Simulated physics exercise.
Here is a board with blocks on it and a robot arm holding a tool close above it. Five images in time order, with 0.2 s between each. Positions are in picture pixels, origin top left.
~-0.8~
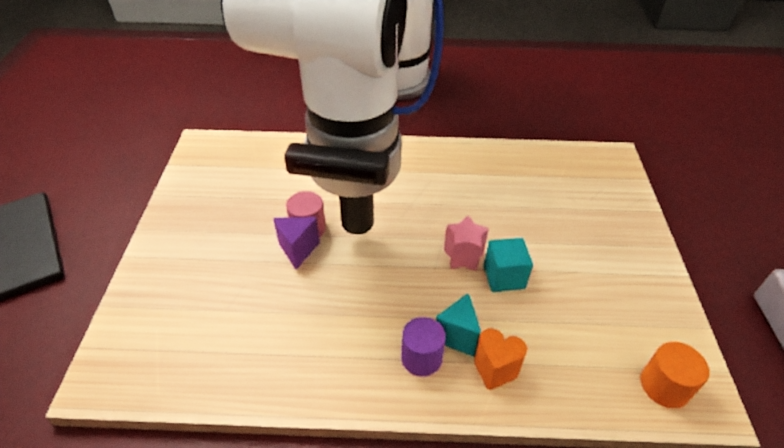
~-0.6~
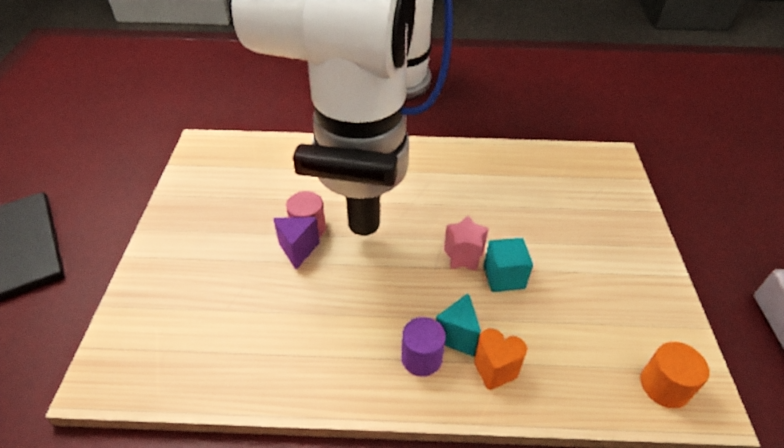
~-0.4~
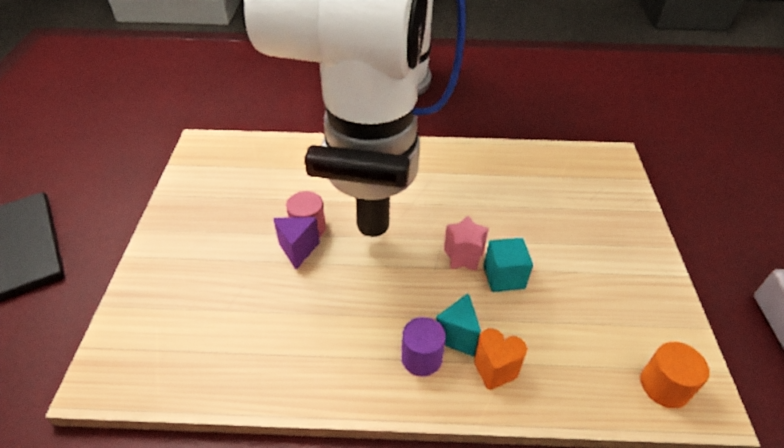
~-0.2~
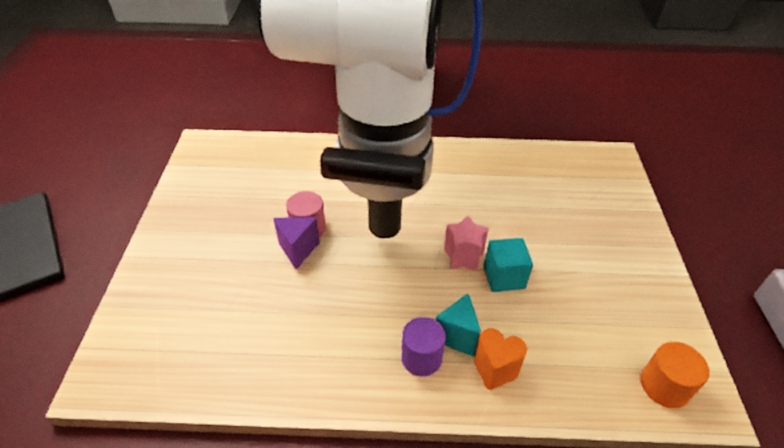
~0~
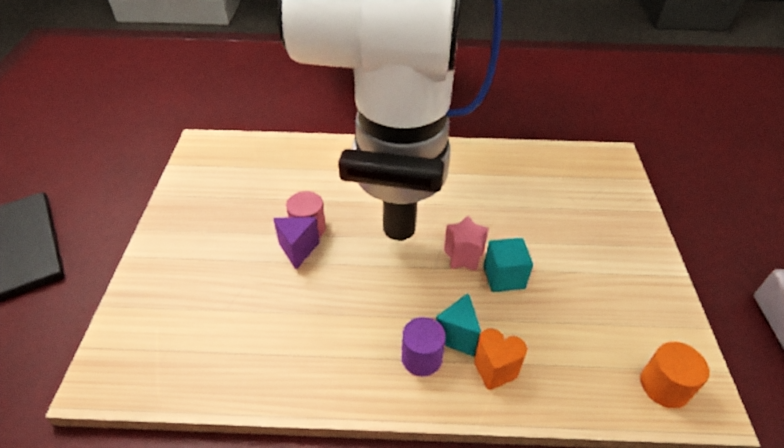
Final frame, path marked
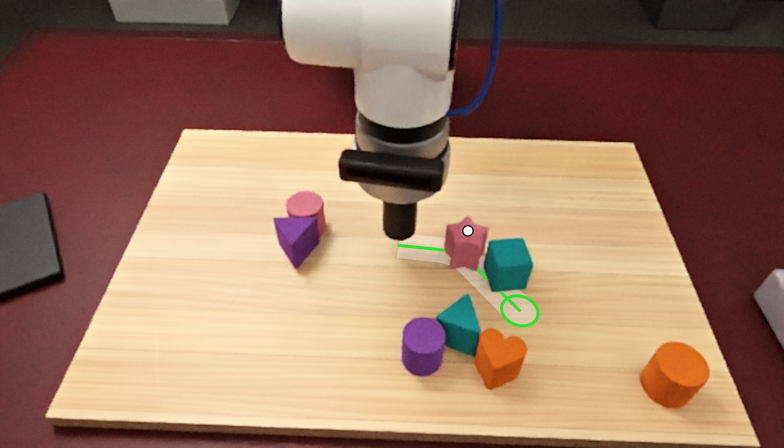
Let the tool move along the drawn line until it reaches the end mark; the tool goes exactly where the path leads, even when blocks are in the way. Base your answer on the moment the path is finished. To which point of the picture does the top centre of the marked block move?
The centre of its top face lies at (519, 240).
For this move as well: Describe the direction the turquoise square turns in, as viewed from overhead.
Viewed from the top, it goes clockwise.
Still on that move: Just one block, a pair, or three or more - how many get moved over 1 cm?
Shifted over 1 cm: Two.
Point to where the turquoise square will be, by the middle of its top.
Its top centre is at about (551, 263).
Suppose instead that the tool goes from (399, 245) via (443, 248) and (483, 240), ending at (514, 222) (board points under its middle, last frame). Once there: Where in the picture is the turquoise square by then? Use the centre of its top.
Somewhere near (533, 259).
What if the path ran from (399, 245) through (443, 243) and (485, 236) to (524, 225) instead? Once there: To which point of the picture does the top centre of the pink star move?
I think it will end close to (504, 233).
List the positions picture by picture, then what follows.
The first picture shows tip of the tool (358, 224), middles of tops, turquoise three-sided block (462, 314), pink star (468, 231), turquoise square (511, 251).
The second picture shows tool (364, 225), nothing pushed.
The third picture shows tool (373, 226), nothing pushed.
The fourth picture shows tool (385, 228), nothing pushed.
The fifth picture shows tool (399, 230), turquoise three-sided block (462, 314), pink star (468, 231), turquoise square (511, 251).
The line goes from (399, 245) via (446, 251) and (485, 276), ending at (520, 311); the dot is on the pink star.
The first path, step by step. One third of the way, tool (449, 235); pink star (483, 232), turned 30° clockwise; turquoise square (514, 253).
Two thirds of the way, tool (488, 261); pink star (517, 239), turned 15° anticlockwise; turquoise square (549, 263), turned 55° clockwise.
At the end, tool (524, 296); turquoise three-sided block unmoved; pink star (519, 240), turned 30° anticlockwise; turquoise square (551, 263), turned 60° clockwise.
